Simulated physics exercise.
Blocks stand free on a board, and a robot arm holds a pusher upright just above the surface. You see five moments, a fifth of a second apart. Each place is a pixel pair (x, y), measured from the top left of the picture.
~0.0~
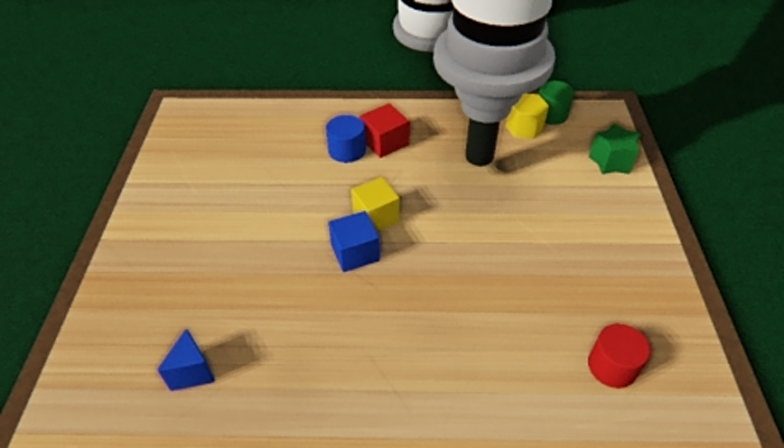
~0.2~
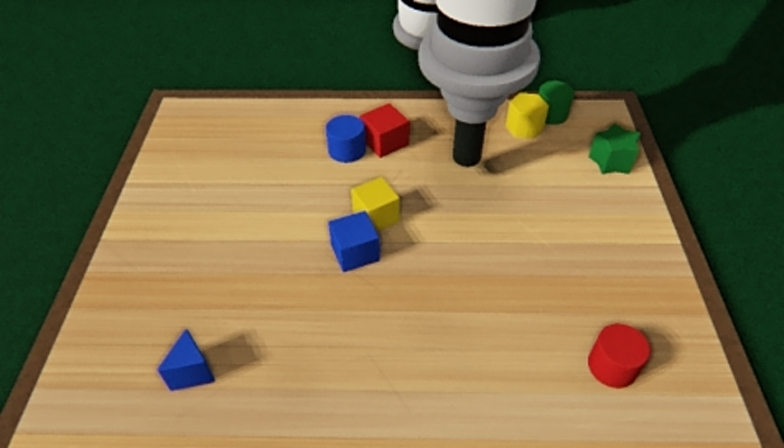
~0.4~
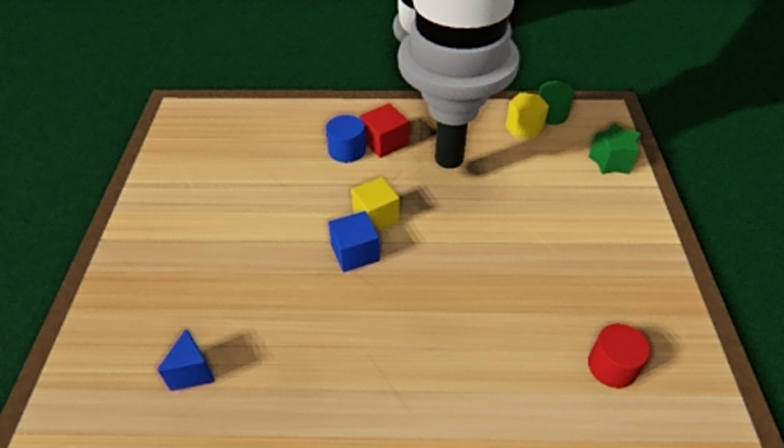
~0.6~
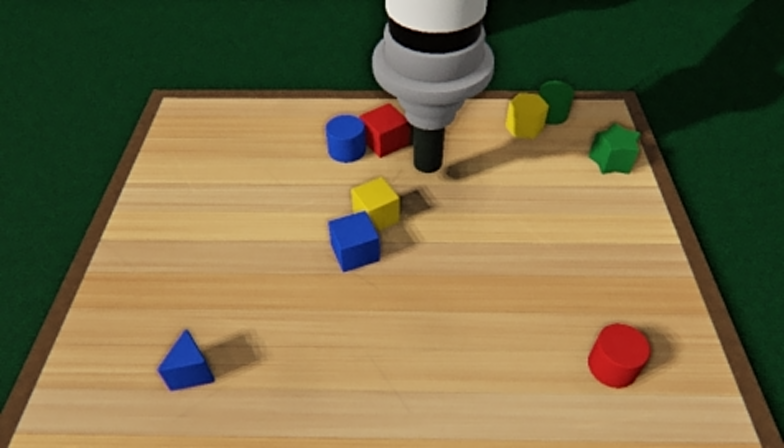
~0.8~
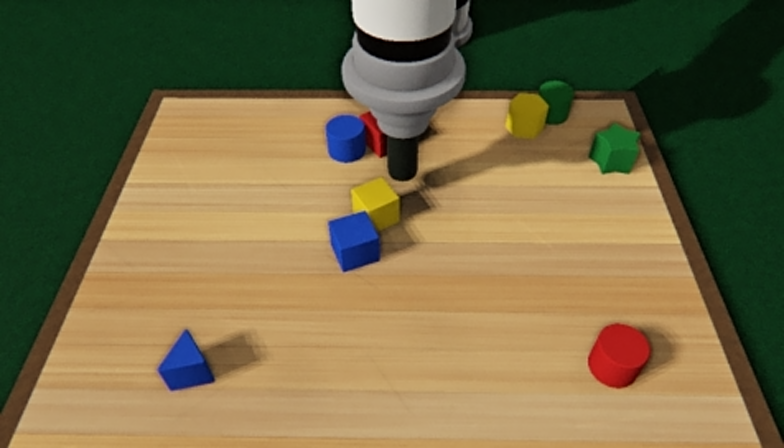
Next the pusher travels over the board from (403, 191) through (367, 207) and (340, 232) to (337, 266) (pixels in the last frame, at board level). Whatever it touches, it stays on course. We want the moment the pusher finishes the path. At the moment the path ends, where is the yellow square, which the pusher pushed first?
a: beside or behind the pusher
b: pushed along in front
The answer is b.
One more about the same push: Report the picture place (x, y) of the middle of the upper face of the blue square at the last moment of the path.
I'd guess (357, 305).
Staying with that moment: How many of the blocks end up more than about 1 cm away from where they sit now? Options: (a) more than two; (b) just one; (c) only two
Choice c: Only two.
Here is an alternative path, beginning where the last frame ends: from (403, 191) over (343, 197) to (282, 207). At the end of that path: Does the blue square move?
Going by the path, no.
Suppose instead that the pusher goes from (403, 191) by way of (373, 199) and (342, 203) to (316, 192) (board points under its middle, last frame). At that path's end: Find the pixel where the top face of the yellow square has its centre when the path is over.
My prediction: (357, 203).
What follows on the original path. One third of the way, pusher (366, 189); blue square (351, 238), turned 15° clockwise; yellow square (358, 208), turned 65° anticlockwise.
Two thirds of the way, pusher (337, 215); blue square (349, 266); yellow square (344, 234), turned 80° anticlockwise.
At the end, pusher (335, 249); blue square (357, 305); yellow square (346, 270), turned 90° anticlockwise; red square not moved.
